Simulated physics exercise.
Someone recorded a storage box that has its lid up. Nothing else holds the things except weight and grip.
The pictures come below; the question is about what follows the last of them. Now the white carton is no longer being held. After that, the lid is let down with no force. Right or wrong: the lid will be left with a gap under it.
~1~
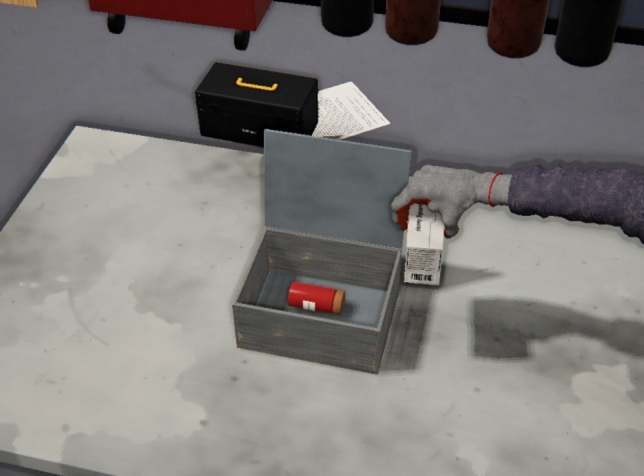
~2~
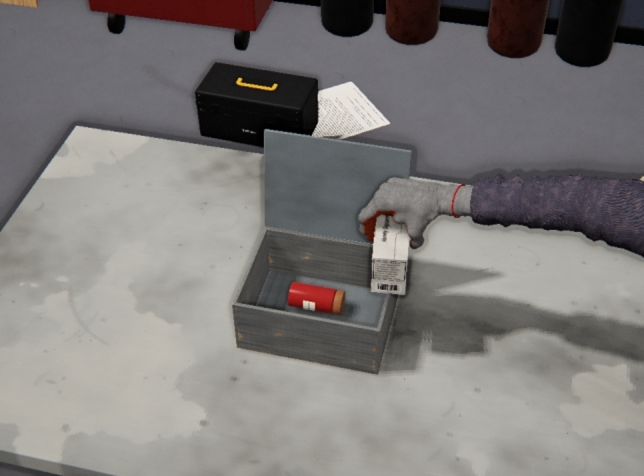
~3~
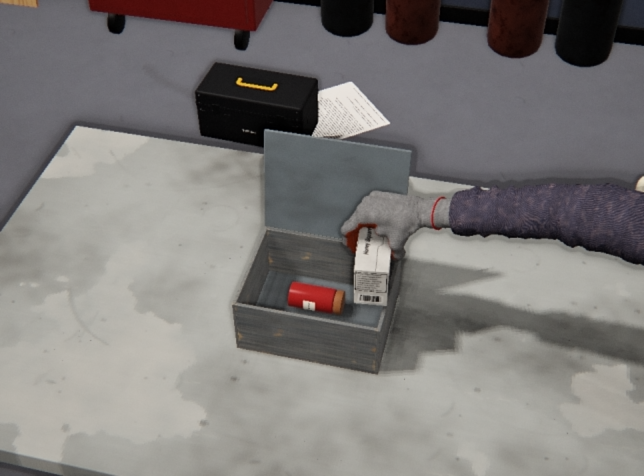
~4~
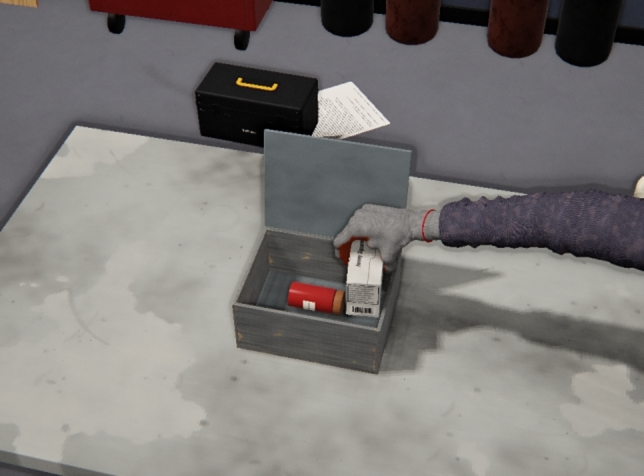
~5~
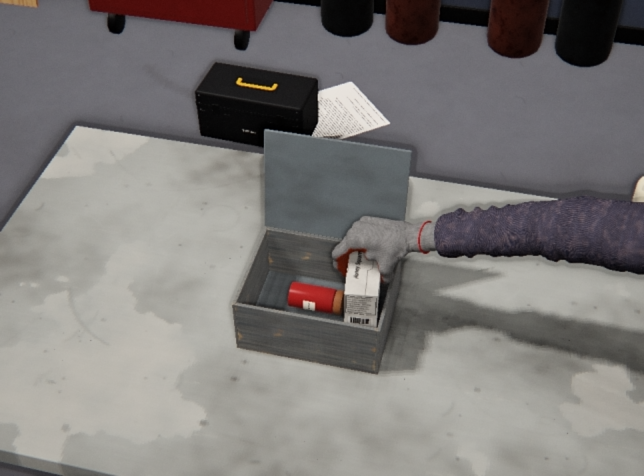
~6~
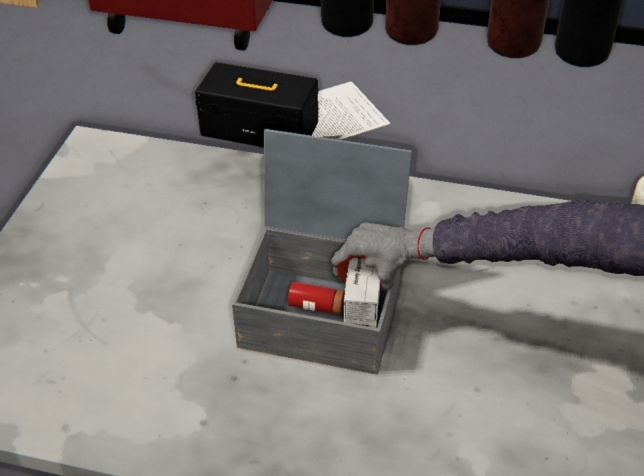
Wrong, it closes.
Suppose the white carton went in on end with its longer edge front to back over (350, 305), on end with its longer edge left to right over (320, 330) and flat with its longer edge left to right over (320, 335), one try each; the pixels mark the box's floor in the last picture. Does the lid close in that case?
The lid is kept from lowering the first try, is kept from lowering the second try and lowers completely the third try.
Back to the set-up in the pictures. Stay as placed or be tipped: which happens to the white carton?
Simply put, the white carton remains unturned.
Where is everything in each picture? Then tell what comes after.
In the first picture, still above its spot; white carton (425, 235); red shaker (317, 298).
In the second picture, still above its spot; white carton (392, 246); red shaker (317, 298).
In the third picture, still above its spot; white carton (374, 257); red shaker (317, 298).
In the fourth picture, still above its spot; white carton (366, 270); red shaker (317, 298).
In the fifth picture, still above its spot; white carton (364, 281); red shaker (317, 298).
In the sixth picture, in place under the hand; white carton (364, 287); red shaker (317, 298).
Then, 1.00 s after the last picture, lid starting down; white carton slid a little near (363, 305).
Then, 1.60 s after the last picture, lid 57° above the rim; white carton slid a little near (363, 305).
Then, 2.00 s after the last picture, lid 14° above the rim; white carton slid a little near (363, 305).
At rest, lid shut; moved from the start, white carton; red shaker in place. Seen from the same camera at the end, white carton near (363, 305).
